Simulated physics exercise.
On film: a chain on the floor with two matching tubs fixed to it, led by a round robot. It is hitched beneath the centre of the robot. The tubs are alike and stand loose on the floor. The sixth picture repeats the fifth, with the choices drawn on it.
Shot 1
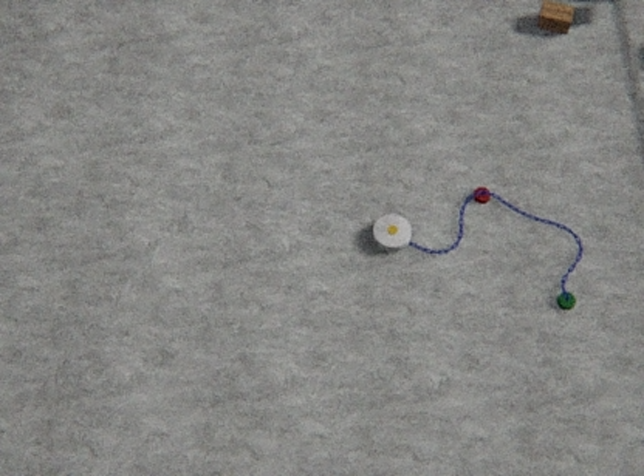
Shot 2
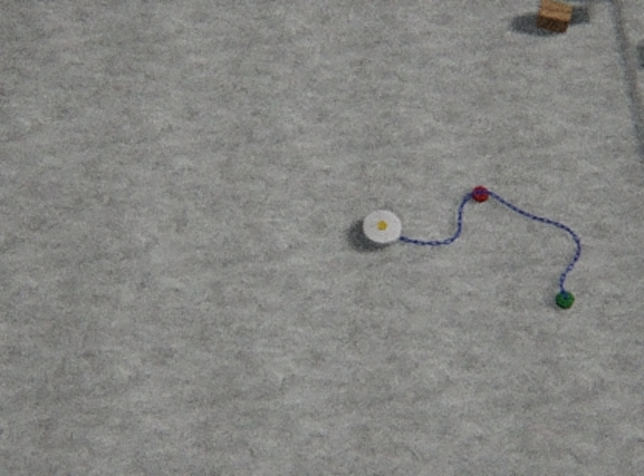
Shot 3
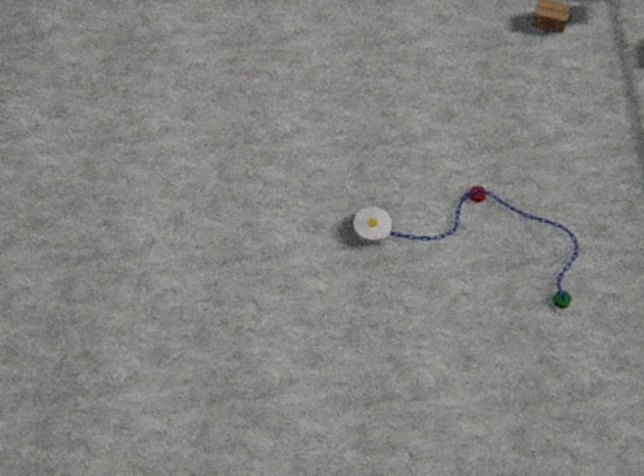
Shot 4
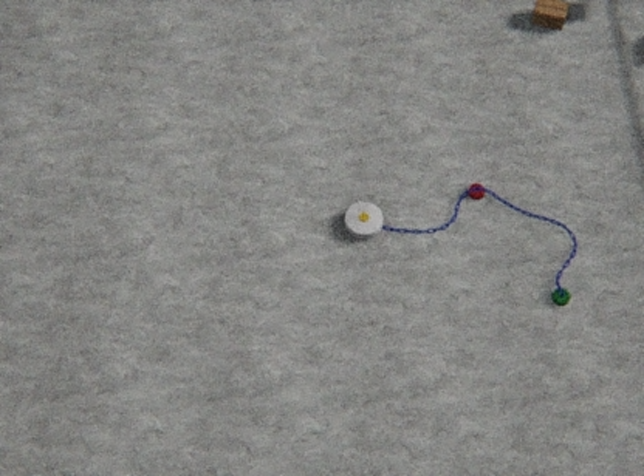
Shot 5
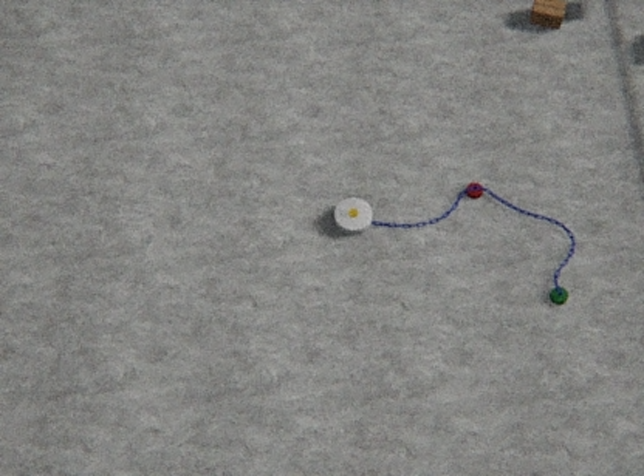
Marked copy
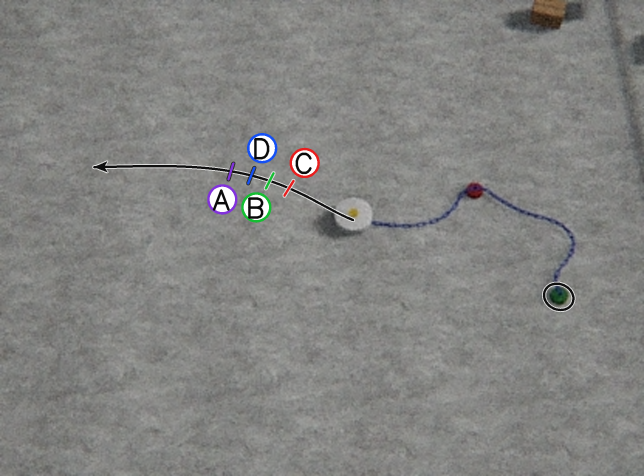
On a grey floor, a round white robot moves slightly left, trailing a blue cord past two small tubs.
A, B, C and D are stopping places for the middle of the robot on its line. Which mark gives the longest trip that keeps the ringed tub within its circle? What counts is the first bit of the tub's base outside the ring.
No farther than B.
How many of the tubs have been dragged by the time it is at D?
Two.
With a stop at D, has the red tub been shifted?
Yes.
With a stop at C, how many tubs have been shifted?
By then, one.
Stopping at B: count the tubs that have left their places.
One.
On the marked copy, A at (231, 171); B at (270, 181); C at (289, 188); D at (251, 176); the ring at (559, 297); the route from (353, 220) via (227, 171) to (94, 167).
Following B. Soon after the start, robot (323, 202); green tub (559, 295); red tub (461, 193).
Later, robot (296, 188); green tub (559, 295); red tub (434, 197).
In the end, robot (269, 177); green tub (559, 295); red tub (406, 197); the ringed tub at the far end is still in its ring.
As for the rest, A drags the last tub to (531, 279); C is safe but short; D drags the last tub to (549, 289).
